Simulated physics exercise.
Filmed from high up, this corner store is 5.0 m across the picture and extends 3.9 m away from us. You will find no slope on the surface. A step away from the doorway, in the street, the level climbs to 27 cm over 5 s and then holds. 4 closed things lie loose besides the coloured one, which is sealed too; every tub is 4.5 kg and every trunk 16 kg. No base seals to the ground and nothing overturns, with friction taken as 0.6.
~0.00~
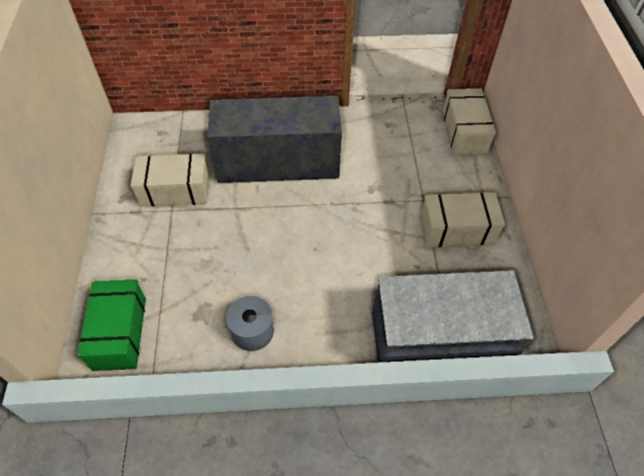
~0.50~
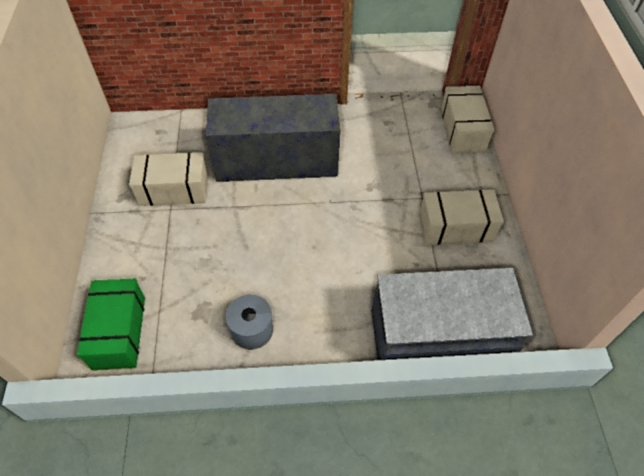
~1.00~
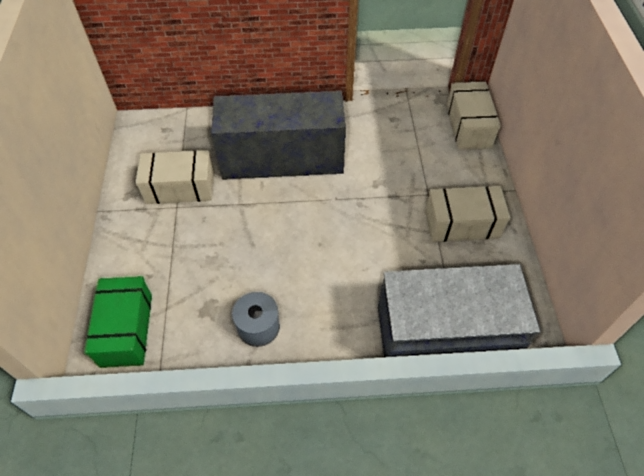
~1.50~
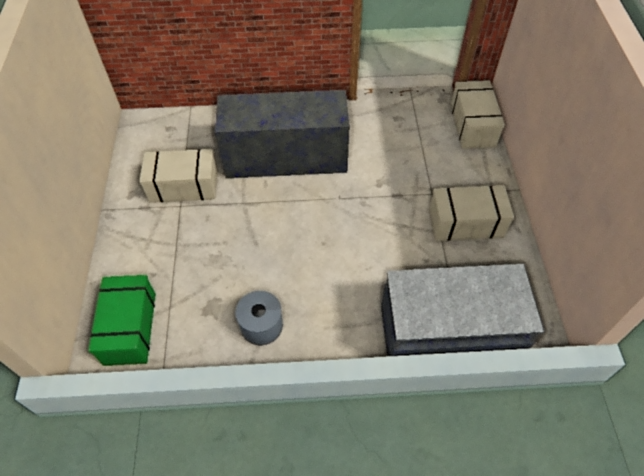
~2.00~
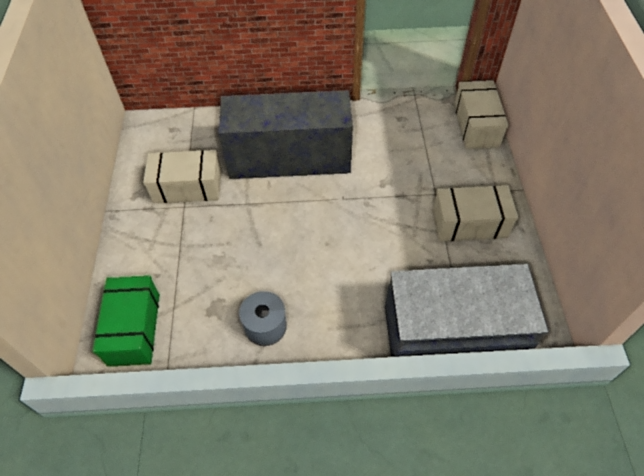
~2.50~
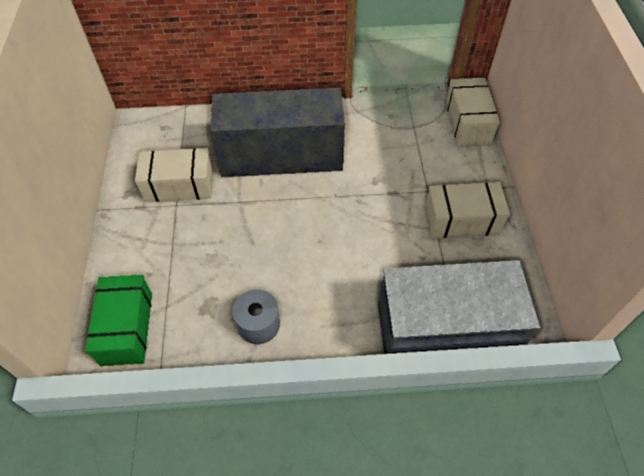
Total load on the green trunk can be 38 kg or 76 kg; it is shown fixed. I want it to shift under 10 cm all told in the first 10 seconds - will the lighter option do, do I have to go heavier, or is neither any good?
You have to go heavier.
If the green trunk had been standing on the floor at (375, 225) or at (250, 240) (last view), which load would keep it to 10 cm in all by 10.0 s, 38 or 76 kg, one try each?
First try, only the heavier option works; second try, the lighter option suffices.
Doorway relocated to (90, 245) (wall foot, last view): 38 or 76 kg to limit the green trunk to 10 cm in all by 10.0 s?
In that case the lighter option suffices.
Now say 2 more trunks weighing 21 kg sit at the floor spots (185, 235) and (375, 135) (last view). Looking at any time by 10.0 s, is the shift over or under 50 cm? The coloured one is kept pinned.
First one: Inside the limit; second one: Beyond the limit.
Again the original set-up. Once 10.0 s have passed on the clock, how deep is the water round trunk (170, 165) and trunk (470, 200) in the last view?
Some 4 cm at the first, some 21 cm at the second.
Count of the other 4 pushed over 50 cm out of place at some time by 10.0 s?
Counting them up, I find 2.
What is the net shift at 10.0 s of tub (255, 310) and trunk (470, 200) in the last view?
Respectively 200 and 120 cm.
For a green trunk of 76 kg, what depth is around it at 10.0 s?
Around 10 cm.
After 3.5 s the green trunk would be 0 cm from its start with 38 kg and 0 cm from its start with 76 kg; 0 cm of water round it then.
After 4.5 s the green trunk would be 0 cm from its start with 38 kg and 0 cm from its start with 76 kg; 0 cm of water round it then.
After 7.0 s the green trunk would be 0 cm from its start with 38 kg and 0 cm from its start with 76 kg; 2 cm of water round it then.
After 10.0 s the green trunk would be 52 cm from its start with 38 kg and 0 cm from its start with 76 kg; 10 cm of water round it then.
